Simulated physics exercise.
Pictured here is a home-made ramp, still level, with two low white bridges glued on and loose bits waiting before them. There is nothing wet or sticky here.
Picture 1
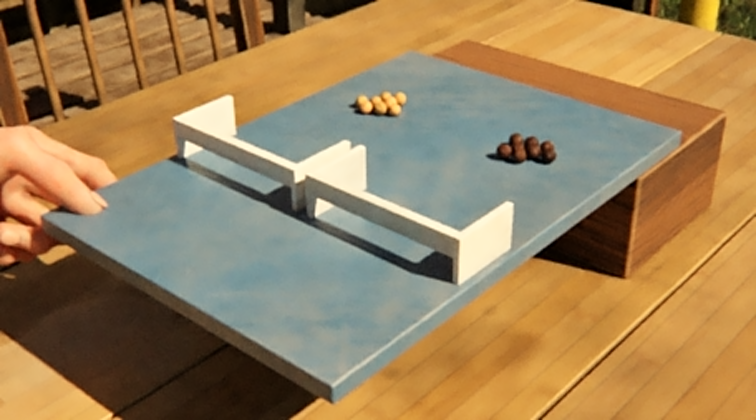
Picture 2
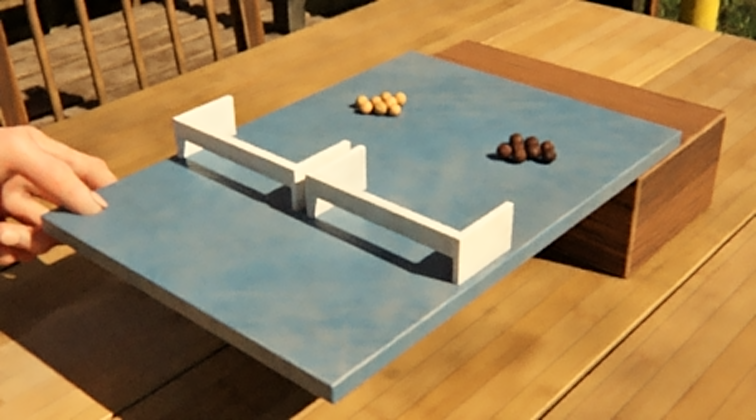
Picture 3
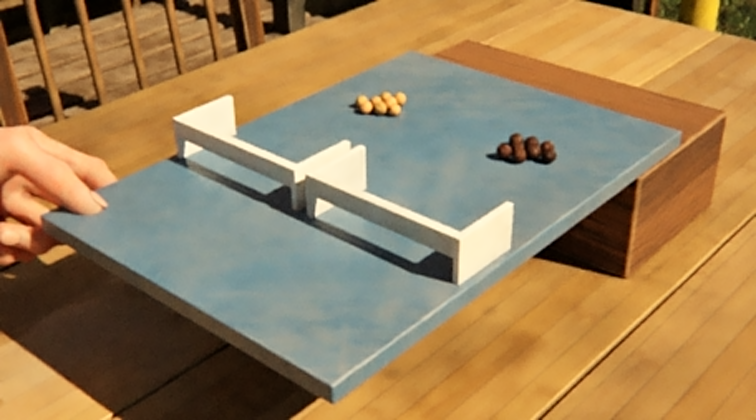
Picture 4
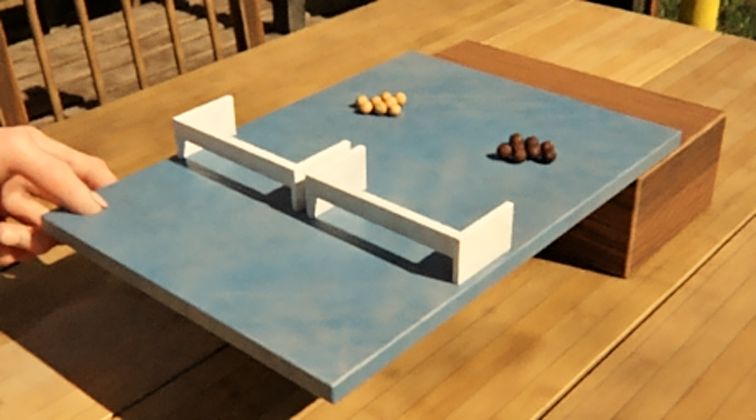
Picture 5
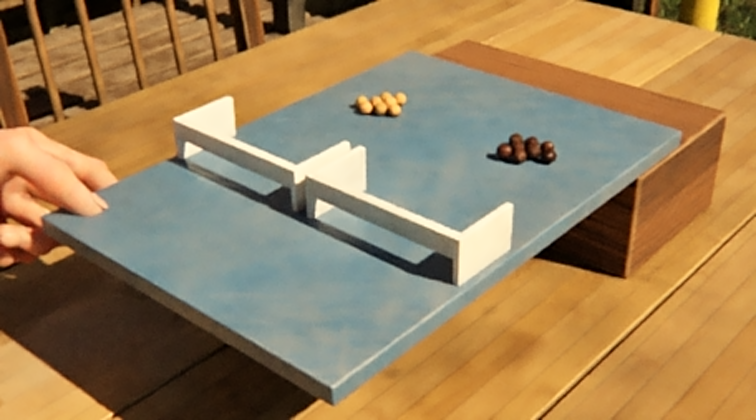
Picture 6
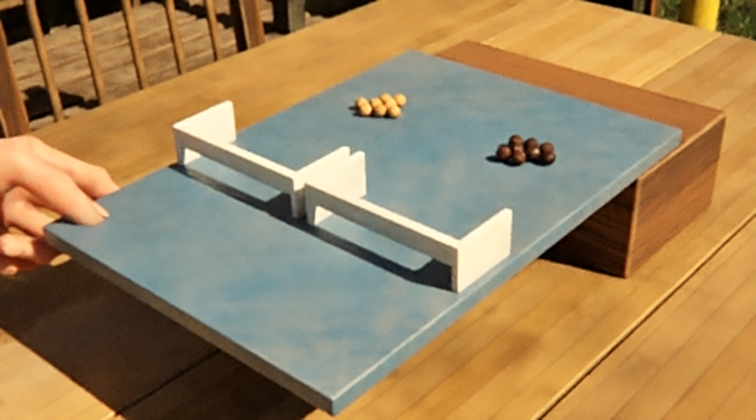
On a sunlit slatted wooden table outdoors, seen from slightly above at an angle, a blue board rests on a brown wooden block at right. Two white gates stand across its middle, with a cluster of small tan balls and another of dark brown ones beyond them. A hand at left holds the board still, then lowers that end very slightly, while both clusters stay put.
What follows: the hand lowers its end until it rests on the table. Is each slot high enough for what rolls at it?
The nearer portion is short enough; the farther portion is short enough.
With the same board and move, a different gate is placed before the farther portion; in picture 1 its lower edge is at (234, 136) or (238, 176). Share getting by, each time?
Roughly 100 % and 0 %.
Then, 0.30 s on from there, board sloping at 9°; nearer portion on its way down; farther portion on its way down.
Then, 0.63 s on from there, board sloping at 16°; nearer portion near a quarter past its gate; farther portion near a third past its gate.
Then, 1.01 s on from there, board resting at 16°; nearer portion the whole lot past its gate; farther portion the whole lot past its gate.
In the end, board resting at 16°; nearer portion the whole lot past its gate; farther portion the whole lot past its gate.
